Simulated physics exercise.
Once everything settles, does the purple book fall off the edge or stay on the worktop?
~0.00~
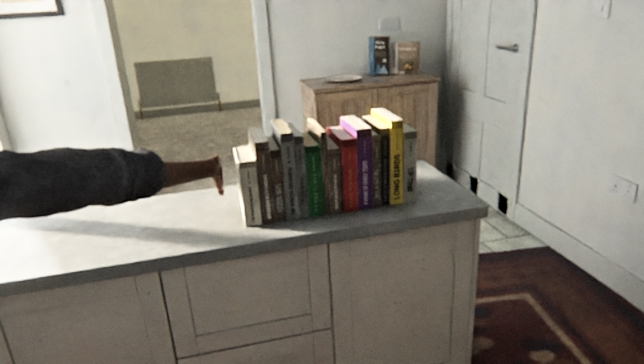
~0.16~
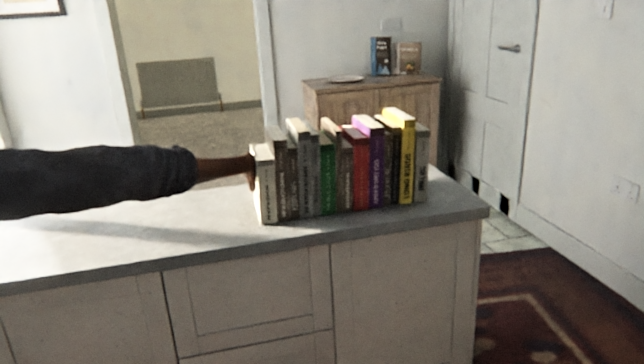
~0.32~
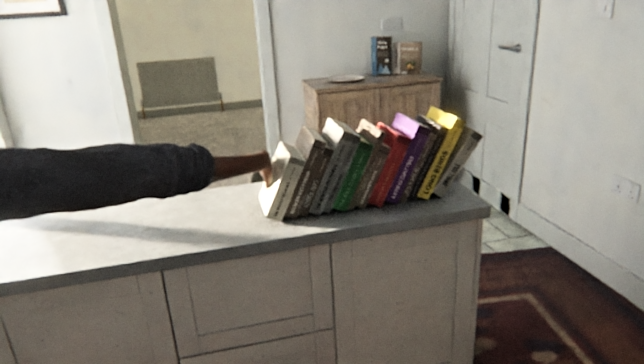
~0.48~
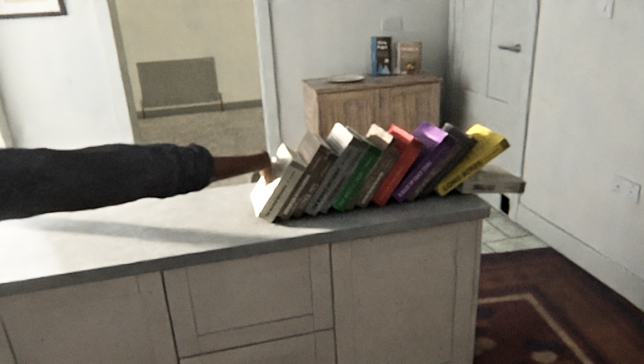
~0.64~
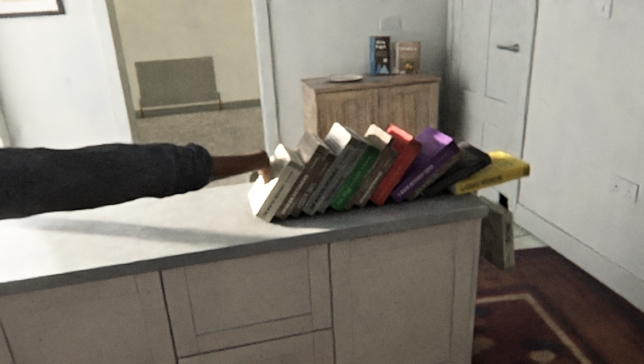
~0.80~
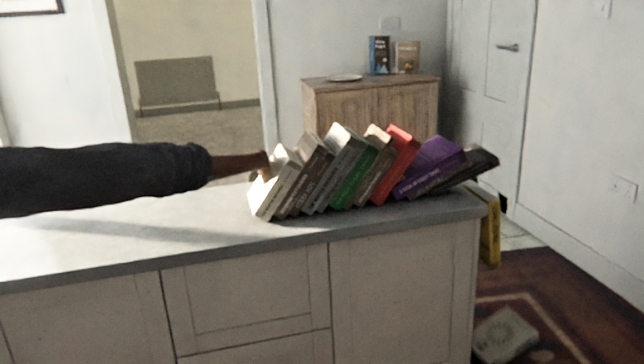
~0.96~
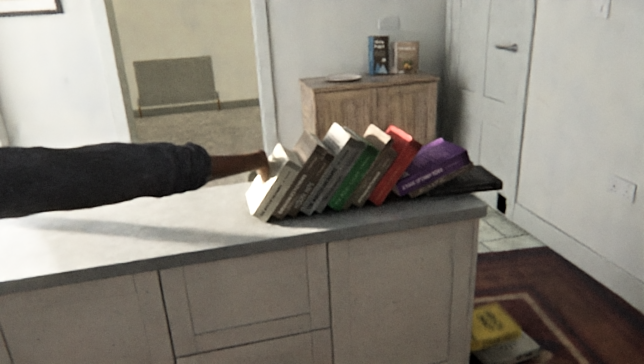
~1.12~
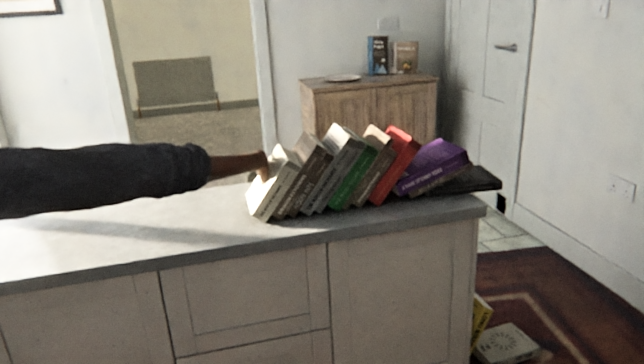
The purple book stays on the worktop, tipped far over to the right near the edge.
